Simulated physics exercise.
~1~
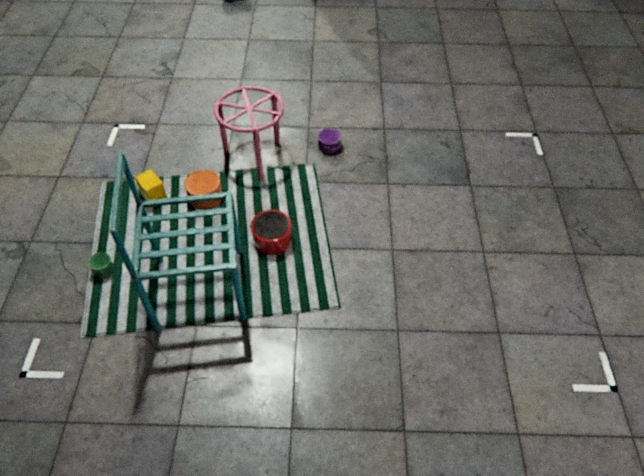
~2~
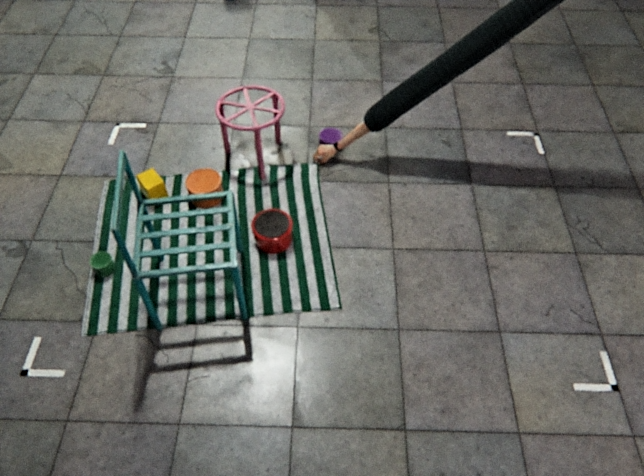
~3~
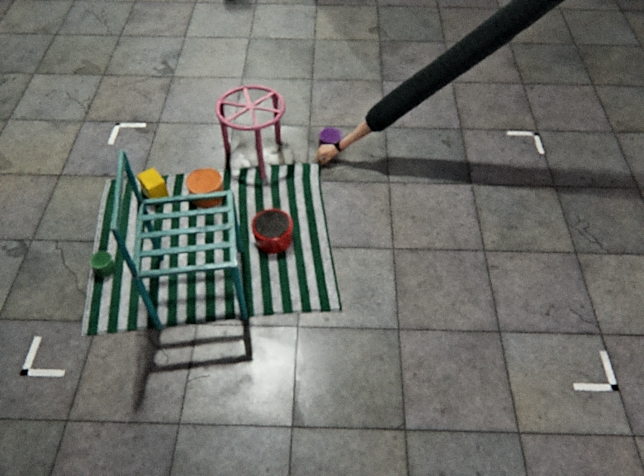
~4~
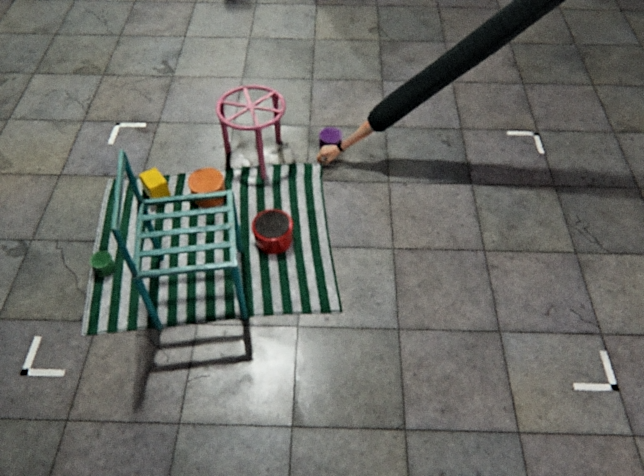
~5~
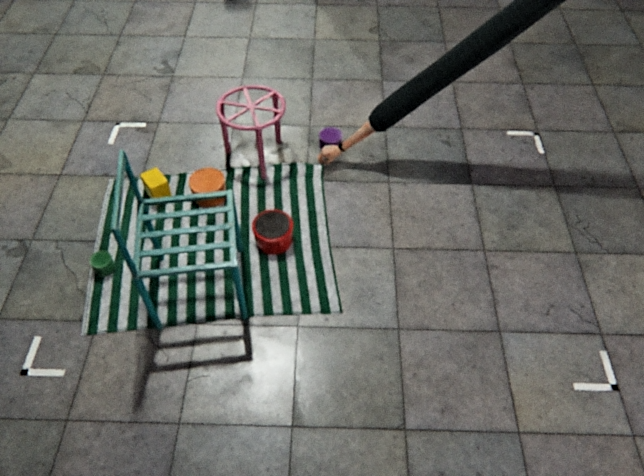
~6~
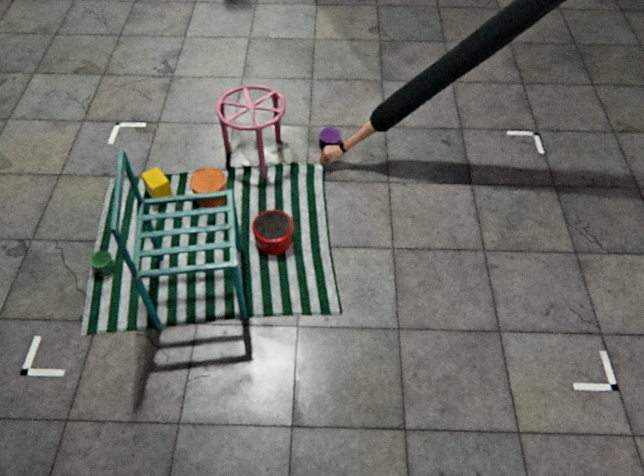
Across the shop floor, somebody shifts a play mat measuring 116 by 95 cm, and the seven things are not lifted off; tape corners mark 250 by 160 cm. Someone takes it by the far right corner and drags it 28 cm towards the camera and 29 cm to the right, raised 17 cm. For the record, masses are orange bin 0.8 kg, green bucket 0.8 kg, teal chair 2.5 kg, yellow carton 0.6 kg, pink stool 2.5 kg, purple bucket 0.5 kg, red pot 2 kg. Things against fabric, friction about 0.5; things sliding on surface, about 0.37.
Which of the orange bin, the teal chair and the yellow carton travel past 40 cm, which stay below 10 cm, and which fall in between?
The orange bin falls in between. The teal chair stays below 10 cm. The yellow carton falls in between.
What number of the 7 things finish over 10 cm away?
Tally: 3.
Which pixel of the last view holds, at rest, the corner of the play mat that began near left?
It settles at roughly (87, 306).
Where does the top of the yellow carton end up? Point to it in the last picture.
Near (205, 176).
Next, middle of the play mat at (218, 235); yellow carton 11 cm off its start, orange bin 10 cm off its start, green bucket 5 cm off its start.
Then, middle of the play mat at (221, 233); yellow carton 19 cm off its start, orange bin 18 cm off its start, green bucket 10 cm off its start.
After that, middle of the play mat at (227, 232); yellow carton 27 cm off its start at (203, 176), orange bin 26 cm off its start at (249, 193), teal chair 2 cm off its start at (190, 230).
Later, middle of the play mat at (229, 230); yellow carton 28 cm off its start, orange bin 27 cm off its start, teal chair 2 cm off its start.
At the end, middle of the play mat at (229, 231); yellow carton 28 cm off its start at (205, 176), orange bin 27 cm off its start at (251, 192), teal chair 2 cm off its start at (190, 229), green bucket 17 cm off its start at (129, 236).
